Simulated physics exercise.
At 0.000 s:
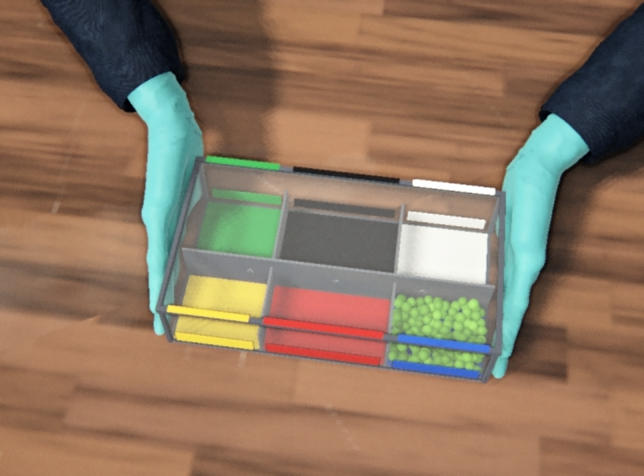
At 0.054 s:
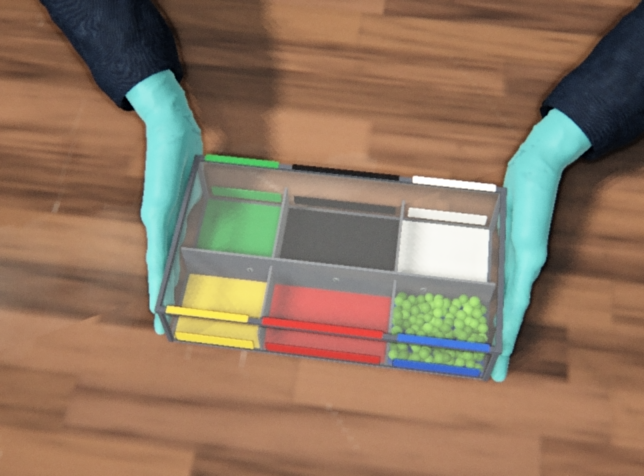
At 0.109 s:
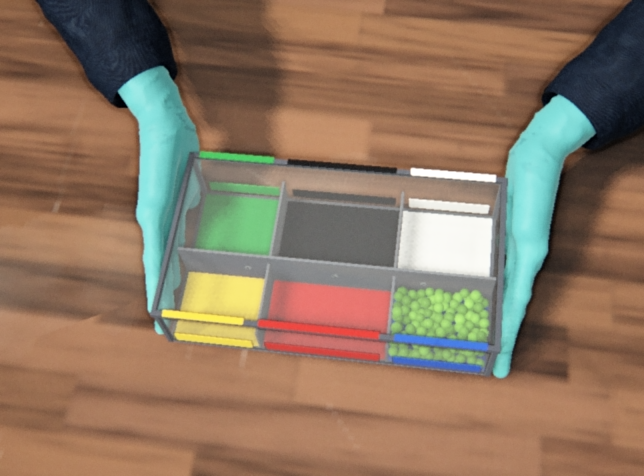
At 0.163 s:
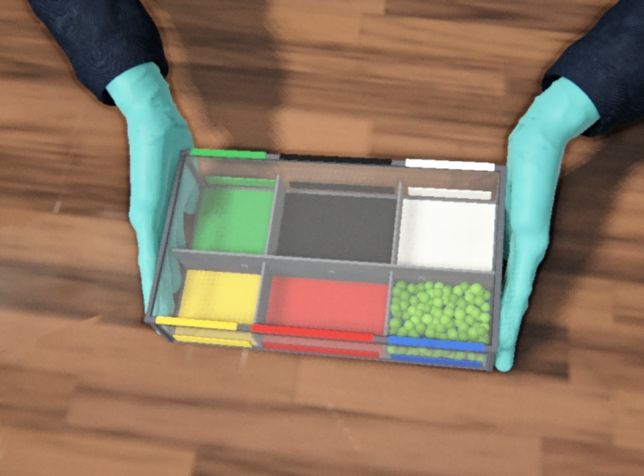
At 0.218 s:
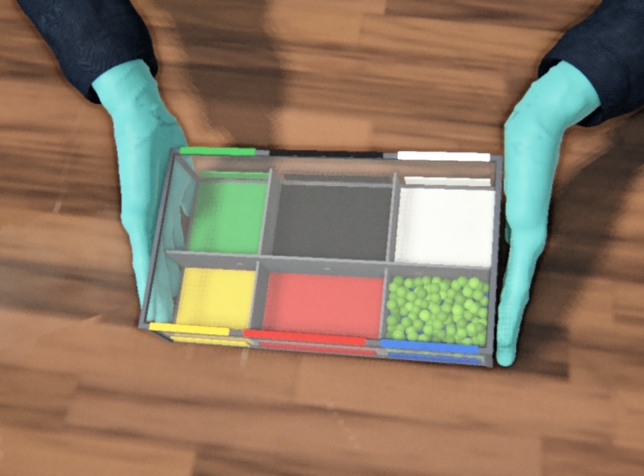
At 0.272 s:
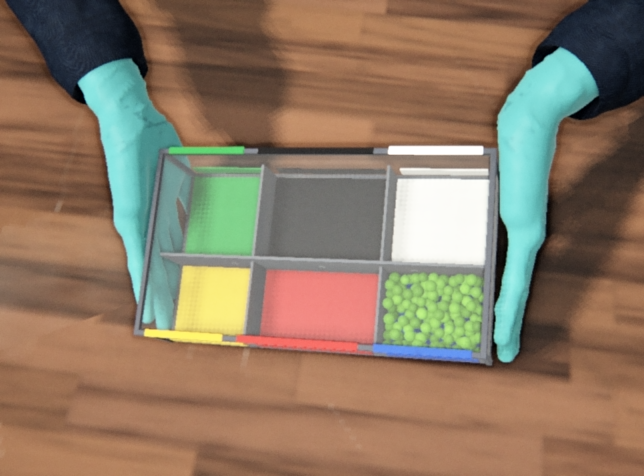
Two gloved hands slowly tilt a clear divided box, its green balls staying in the blue-marked compartment.
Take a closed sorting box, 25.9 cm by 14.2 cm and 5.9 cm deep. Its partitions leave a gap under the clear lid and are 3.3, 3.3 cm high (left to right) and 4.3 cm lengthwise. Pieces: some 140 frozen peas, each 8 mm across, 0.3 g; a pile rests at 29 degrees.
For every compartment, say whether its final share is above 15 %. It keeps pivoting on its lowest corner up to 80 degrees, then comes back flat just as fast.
Red compartment: Yes, blue compartment: Yes, green compartment: No, yellow compartment: No, white compartment: No, black compartment: No.
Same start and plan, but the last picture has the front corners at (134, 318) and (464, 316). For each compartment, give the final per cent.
By the end, red has 35%, blue has 40%, green has 0%, yellow has 25%, white has 0% and black has 0%.
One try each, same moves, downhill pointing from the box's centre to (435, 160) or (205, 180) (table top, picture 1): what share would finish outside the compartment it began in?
Around 15 % for the first direction, around 65 % for the second.
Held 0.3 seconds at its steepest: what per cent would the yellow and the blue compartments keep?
Yellow 20, blue 60.
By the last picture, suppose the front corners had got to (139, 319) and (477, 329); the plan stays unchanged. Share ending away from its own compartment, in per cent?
I'd put it at about 50 per cent.
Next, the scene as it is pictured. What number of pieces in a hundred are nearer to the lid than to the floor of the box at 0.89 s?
Something like 30 percent of the pieces.
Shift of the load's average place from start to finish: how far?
It shifts by roughly 5.0 cm.
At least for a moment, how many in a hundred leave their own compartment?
Estimate: Around 35 %.
After 0.89 s, tilt 78 degrees; red 10 %, blue 90 %.
After 1.31 s, tilt 32 degrees; red 30 %, blue 65 %, yellow 5 %.
After 1.80 s, tilt 0 degrees; red 30 %, blue 65 %, yellow 5 %.
At rest (2.4 s), red 30 %, blue 65 %, green 0 %, yellow 5 %, white 0 %, black 0 %.
